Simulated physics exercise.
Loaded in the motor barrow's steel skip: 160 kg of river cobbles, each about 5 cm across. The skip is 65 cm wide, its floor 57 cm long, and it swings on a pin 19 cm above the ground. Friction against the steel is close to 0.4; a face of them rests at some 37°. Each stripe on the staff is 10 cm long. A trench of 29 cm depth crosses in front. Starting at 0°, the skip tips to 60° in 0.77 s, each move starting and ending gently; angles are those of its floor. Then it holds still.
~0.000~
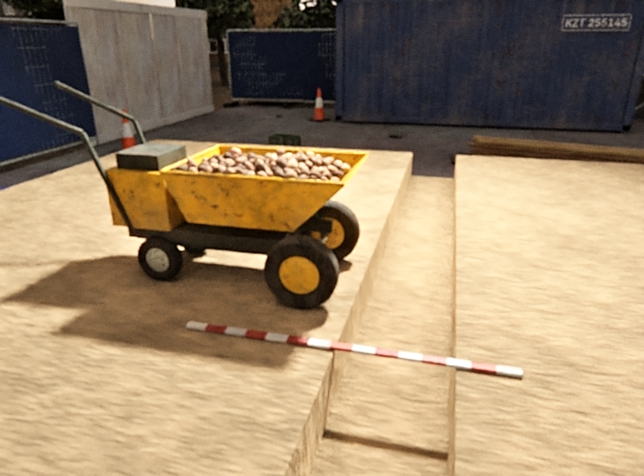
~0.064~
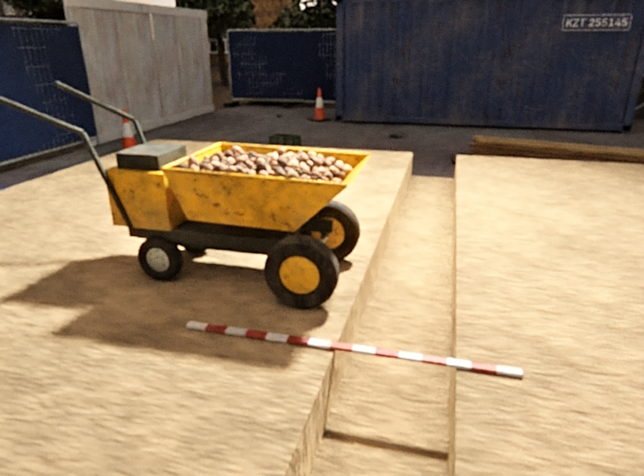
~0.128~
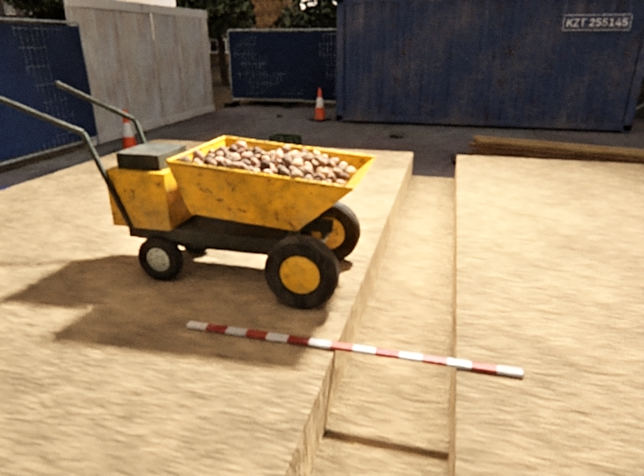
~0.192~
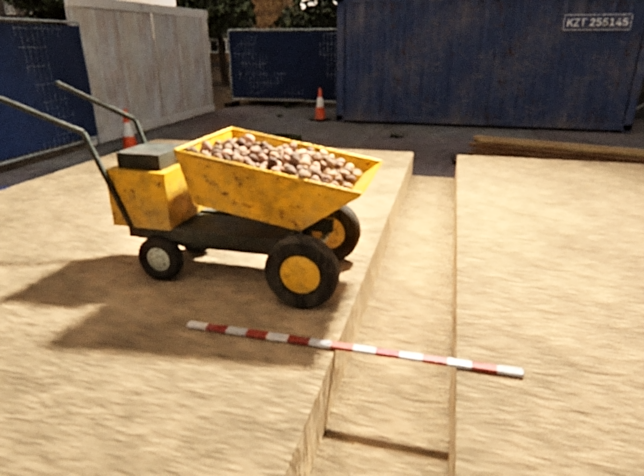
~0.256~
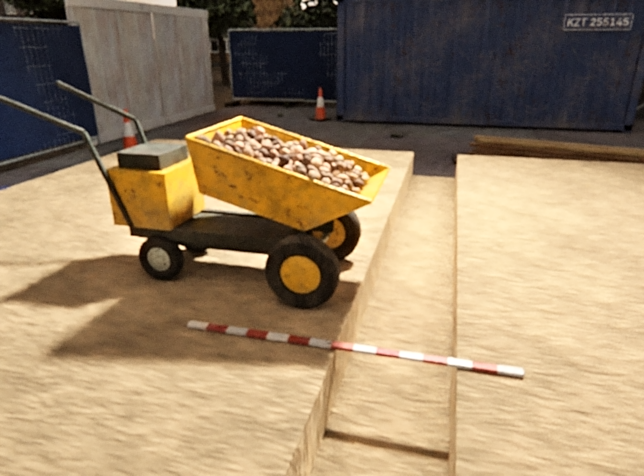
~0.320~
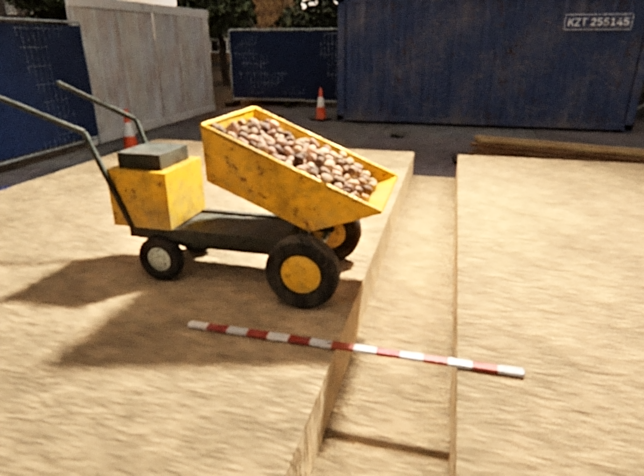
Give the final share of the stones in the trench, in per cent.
Close to 62 in a hundred.
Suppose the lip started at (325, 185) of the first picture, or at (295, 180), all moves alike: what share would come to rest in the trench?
Near 80 per cent from the first place, 95 from the second.
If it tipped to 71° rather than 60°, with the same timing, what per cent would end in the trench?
It would be near 60 per cent.
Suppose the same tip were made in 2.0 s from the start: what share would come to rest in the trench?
Then about 80 per cent.
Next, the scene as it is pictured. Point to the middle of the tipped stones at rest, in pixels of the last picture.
Around (443, 319).
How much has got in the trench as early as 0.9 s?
About 15 per cent by then.
After 0.6 s the floor is at 51°; 100 % in the skip; the foremost stones are at (401, 229).
After 0.9 s the floor is at 60°; 82 % in the skip, 16 % in the trench, 2 % past the trench; the foremost stones are at (470, 279).
After 1.2 s the floor is at 60°; 36 % in the skip, 29 % in the trench, 35 % past the trench; the foremost stones are at (587, 302).
After 3.2 s the floor is at 60°; 0 % in the skip, 62 % in the trench, 38 % past the trench; the foremost stones are past the picture's edge.
